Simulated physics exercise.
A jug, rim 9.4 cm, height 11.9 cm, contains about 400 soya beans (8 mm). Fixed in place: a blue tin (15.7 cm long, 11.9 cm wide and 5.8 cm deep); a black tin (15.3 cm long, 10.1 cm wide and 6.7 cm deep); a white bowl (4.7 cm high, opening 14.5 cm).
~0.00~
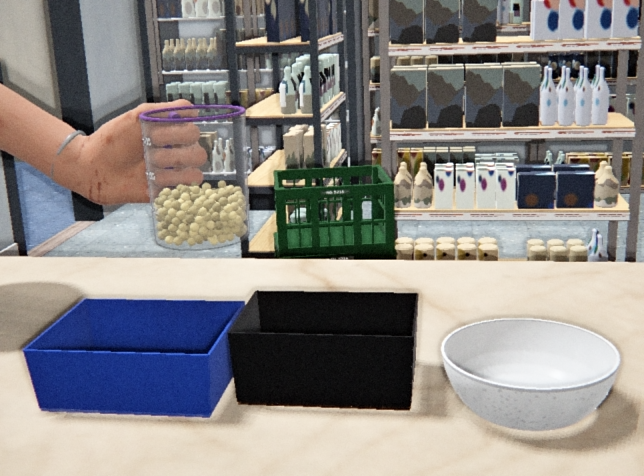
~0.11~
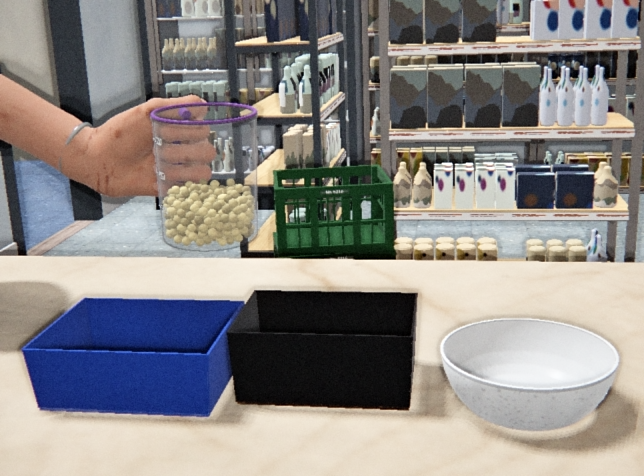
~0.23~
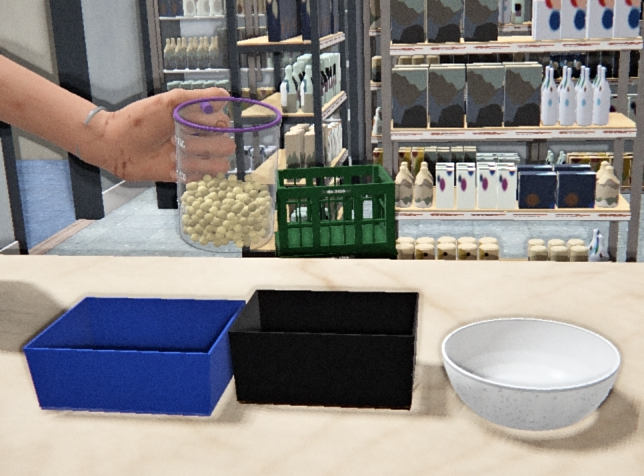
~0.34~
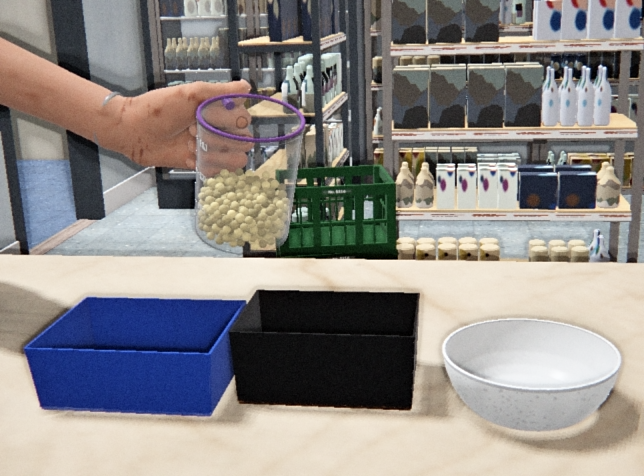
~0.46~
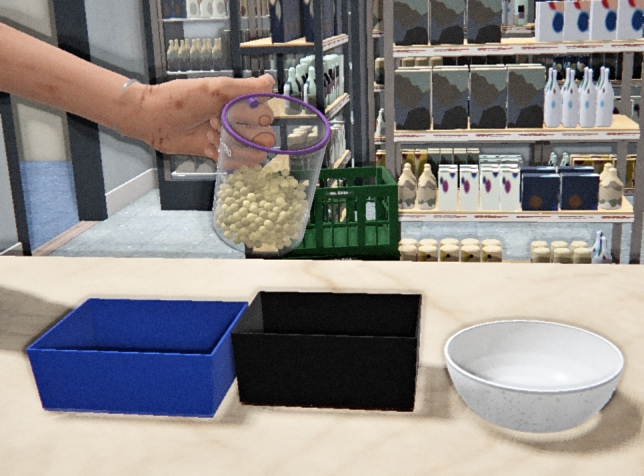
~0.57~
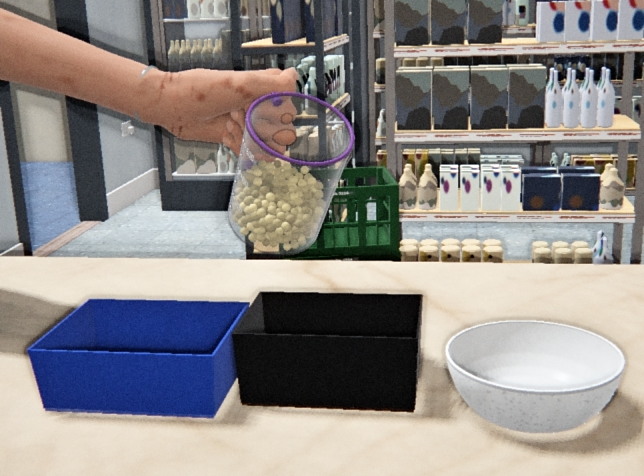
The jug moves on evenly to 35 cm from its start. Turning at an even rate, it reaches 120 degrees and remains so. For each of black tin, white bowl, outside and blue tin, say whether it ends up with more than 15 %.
Black tin: Not more, white bowl: More, outside: More, blue tin: Not more.
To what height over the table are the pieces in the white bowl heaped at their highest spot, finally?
3.5 cm.
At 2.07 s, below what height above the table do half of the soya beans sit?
The answer is about 2 centimetres.
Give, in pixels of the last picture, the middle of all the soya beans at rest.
Position: Approx. (560, 399).
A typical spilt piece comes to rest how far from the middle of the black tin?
Some 36 cm from the centre.
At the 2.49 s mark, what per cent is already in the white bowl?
By then, close to 75 per cent is in.
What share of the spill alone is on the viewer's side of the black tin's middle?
About 80 per cent.
After 1.15 s, tilt 73 degrees; jug 100 %; middle of all pieces near (366, 191).
After 1.63 s, tilt 105 degrees; jug 100 %; middle of all pieces near (455, 192).
After 2.07 s, tilt 120 degrees; white bowl 75 %, jug 15 %, in the air 10 %; middle of all pieces near (563, 350).
Then, at 2.49 s, tilt 120 degrees; outside 25 %, white bowl 75 %; middle of all pieces near (589, 401).
By 3.4 s all is still; outside 25 %, blue tin 0 %, black tin 0 %, white bowl 75 %, jug 0 %.
